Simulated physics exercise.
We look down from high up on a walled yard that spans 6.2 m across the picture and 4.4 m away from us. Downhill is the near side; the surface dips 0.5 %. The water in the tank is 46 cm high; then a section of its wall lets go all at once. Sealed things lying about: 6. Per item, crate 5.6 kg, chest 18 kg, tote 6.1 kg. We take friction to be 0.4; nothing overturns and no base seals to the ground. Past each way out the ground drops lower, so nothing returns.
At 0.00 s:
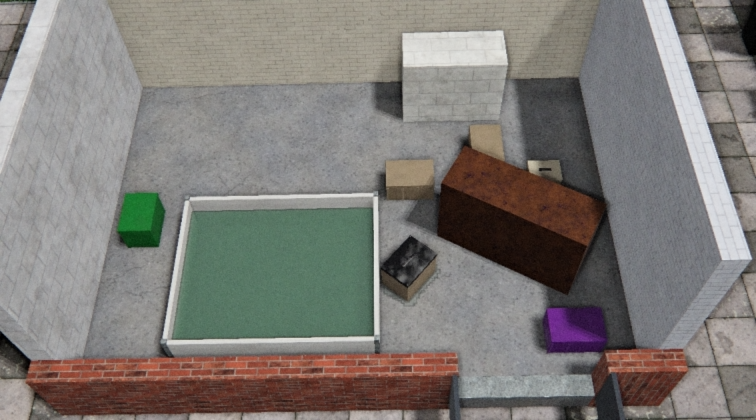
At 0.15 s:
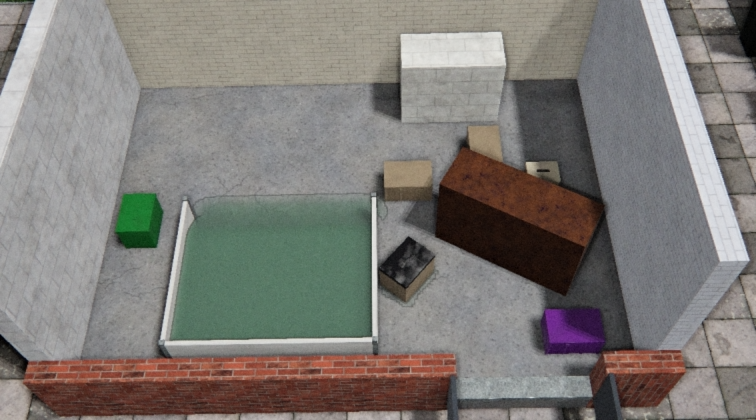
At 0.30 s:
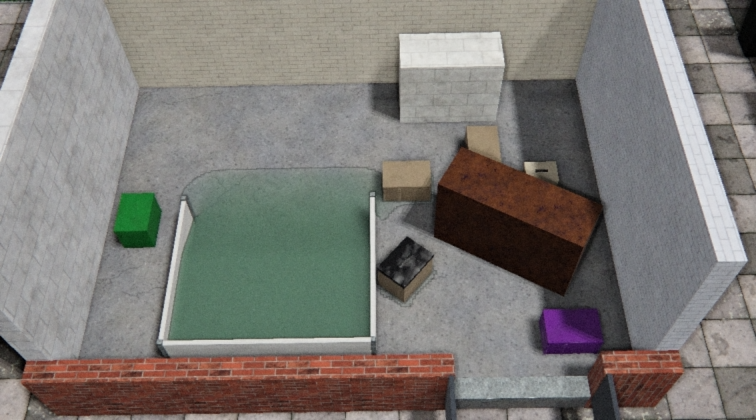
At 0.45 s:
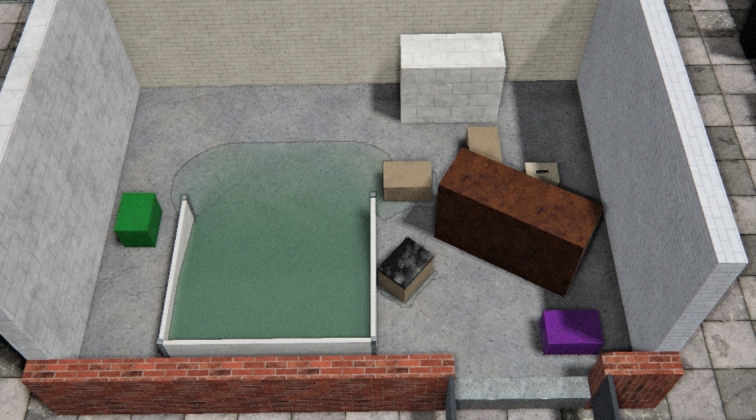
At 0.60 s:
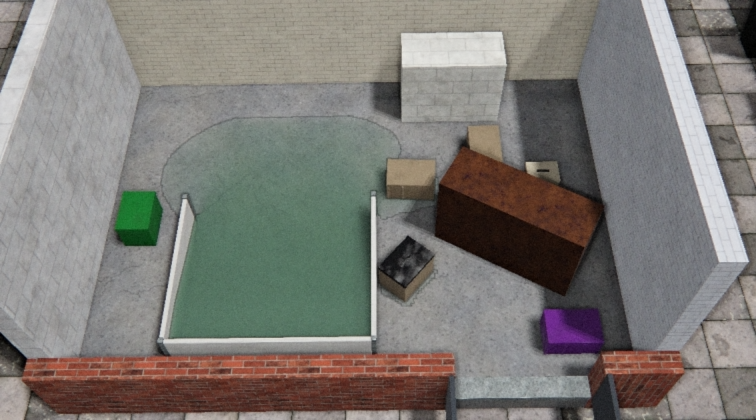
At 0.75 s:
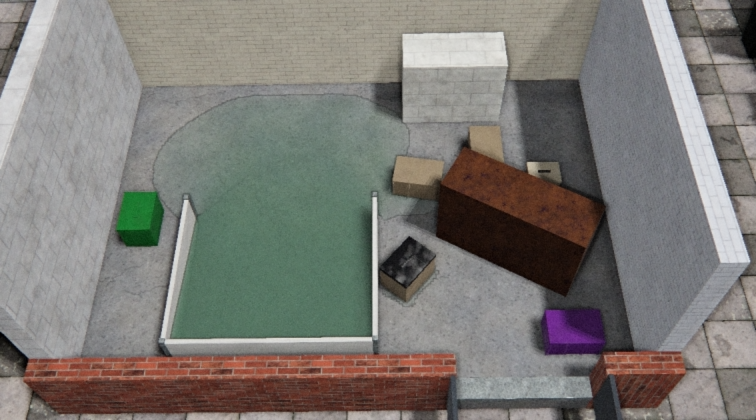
A walled yard with a grey floor is seen from high above, a low red brick wall along its near side. A white-rimmed tank of green water stands left of centre, with a green chest to its left, a large rusty-brown block, tan boxes and a dark-topped box to its right, a white block behind and a purple crate at near right. The tank's far side gives way and water spreads across the floor towards the back wall, nudging one tan box slightly right.
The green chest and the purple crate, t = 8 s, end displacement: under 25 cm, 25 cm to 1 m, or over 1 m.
In order: I expect the green chest to be swept well away; I expect the purple crate to be swept well away.
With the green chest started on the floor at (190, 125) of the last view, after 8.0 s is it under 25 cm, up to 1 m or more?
By that time it is swept a long way.
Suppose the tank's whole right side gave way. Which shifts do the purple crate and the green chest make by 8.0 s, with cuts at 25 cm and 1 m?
The purple crate would move somewhat and the green chest would remain almost still.
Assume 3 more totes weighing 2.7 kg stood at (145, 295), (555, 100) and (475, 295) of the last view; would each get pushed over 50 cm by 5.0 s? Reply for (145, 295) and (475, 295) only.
In sequence: Beyond it, then within it.
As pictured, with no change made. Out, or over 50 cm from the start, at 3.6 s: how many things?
The answer is 3.
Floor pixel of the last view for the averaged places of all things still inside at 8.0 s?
Somewhere near (448, 252).
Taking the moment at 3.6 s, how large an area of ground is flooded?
I'd put it close to 18 m2.
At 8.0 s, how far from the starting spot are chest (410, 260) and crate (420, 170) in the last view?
The first ends 5 cm from its start, the second 120 cm.
After 1.6 s the green chest is near (137, 210), 0.0 m from its start, aground; the purple crate is near (575, 326), 0.0 m from its start, aground; 0 of 6 are out; 0 afloat.
After 3.6 s the green chest is near (139, 246), 0.5 m from its start, aground; the purple crate is near (575, 326), 0.0 m from its start, aground; 0 of 6 are out; 2 afloat.
After 5.6 s the green chest is near (133, 333), 1.7 m from its start, afloat; the purple crate is near (572, 330), 0.1 m from its start, aground; 0 of 6 are out; 4 afloat.
After 8.0 s the green chest is near (144, 336), 1.7 m from its start, afloat; the purple crate has gone out; 1 of 6 are out; 3 afloat.
